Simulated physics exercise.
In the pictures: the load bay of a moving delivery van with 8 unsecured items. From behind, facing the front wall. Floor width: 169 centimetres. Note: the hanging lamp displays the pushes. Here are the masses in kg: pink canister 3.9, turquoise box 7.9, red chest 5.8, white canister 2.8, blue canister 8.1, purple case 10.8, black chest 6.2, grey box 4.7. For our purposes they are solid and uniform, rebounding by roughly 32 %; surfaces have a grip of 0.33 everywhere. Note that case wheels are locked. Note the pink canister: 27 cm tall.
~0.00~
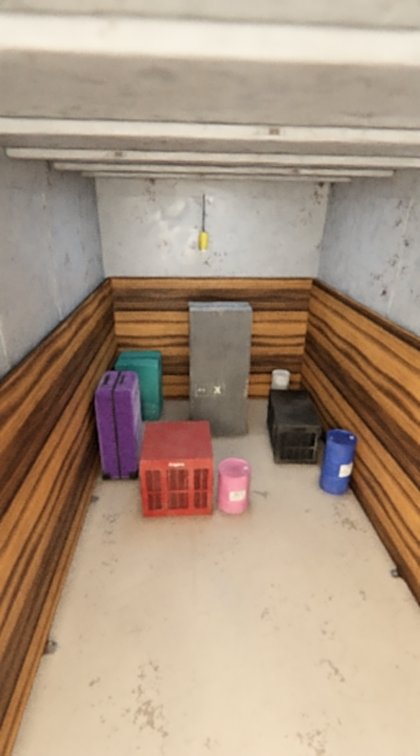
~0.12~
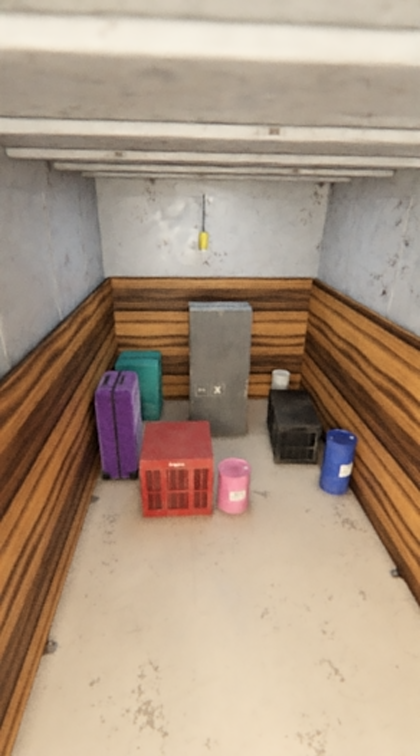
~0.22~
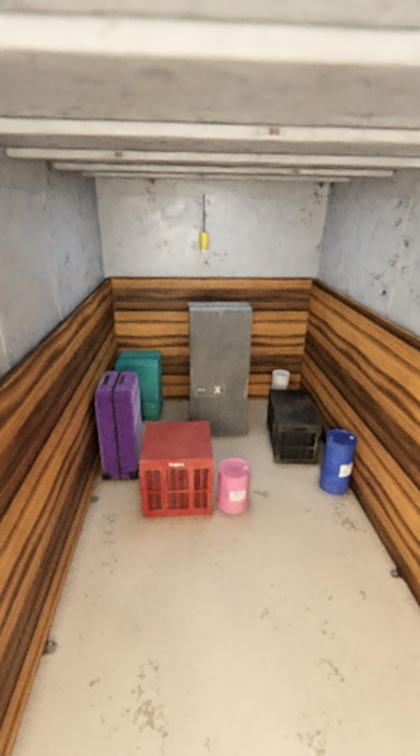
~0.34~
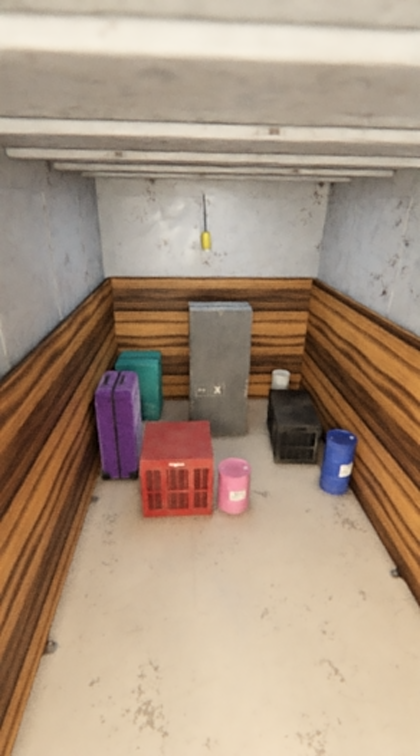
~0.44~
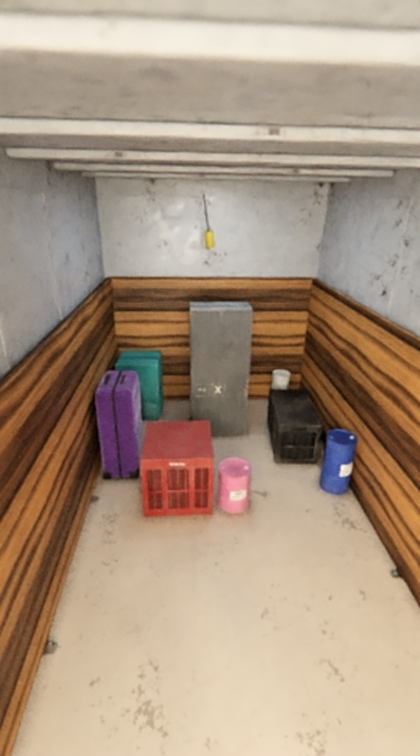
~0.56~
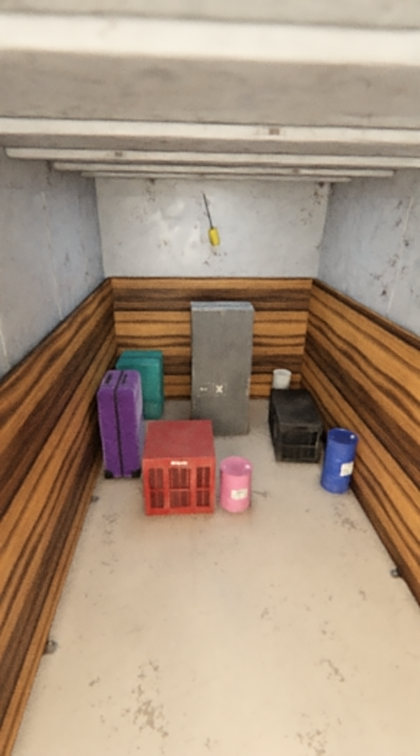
Inside a delivery van's load bay, the yellow hanging lamp hung still, then swung to the right, and the red chest, pink canister and other items shifted very slightly right across the floor.
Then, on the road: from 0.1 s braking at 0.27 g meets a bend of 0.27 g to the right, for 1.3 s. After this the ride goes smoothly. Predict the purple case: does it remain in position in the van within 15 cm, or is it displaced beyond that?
It ends up too far away.
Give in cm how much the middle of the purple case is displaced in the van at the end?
30 cm.
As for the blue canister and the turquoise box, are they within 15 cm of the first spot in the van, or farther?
Here the blue canister is left in place, and the turquoise box is left in place.
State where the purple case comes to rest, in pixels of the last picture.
Rest point: Near (155, 408).
After 0.86 s, force 0.27 g forwards, 0.27 g right; purple case moved 9 cm near (131, 419); red chest moved 9 cm; black chest moved 9 cm.
After 1.06 s, force 0.27 g forwards, 0.27 g right; purple case moved 16 cm near (140, 415); red chest moved 16 cm; grey box moved 16 cm.
After 1.26 s, force 0.15 g forwards, 0.15 g right; purple case moved 26 cm near (150, 411); red chest moved 26 cm; grey box moved 25 cm.
In the end (1.9 s), not toppled but over 15 cm from the start, pink canister, red chest, white canister, purple case, black chest and grey box; the other 2 under 15 cm from the start. In the last view, purple case near (155, 408).
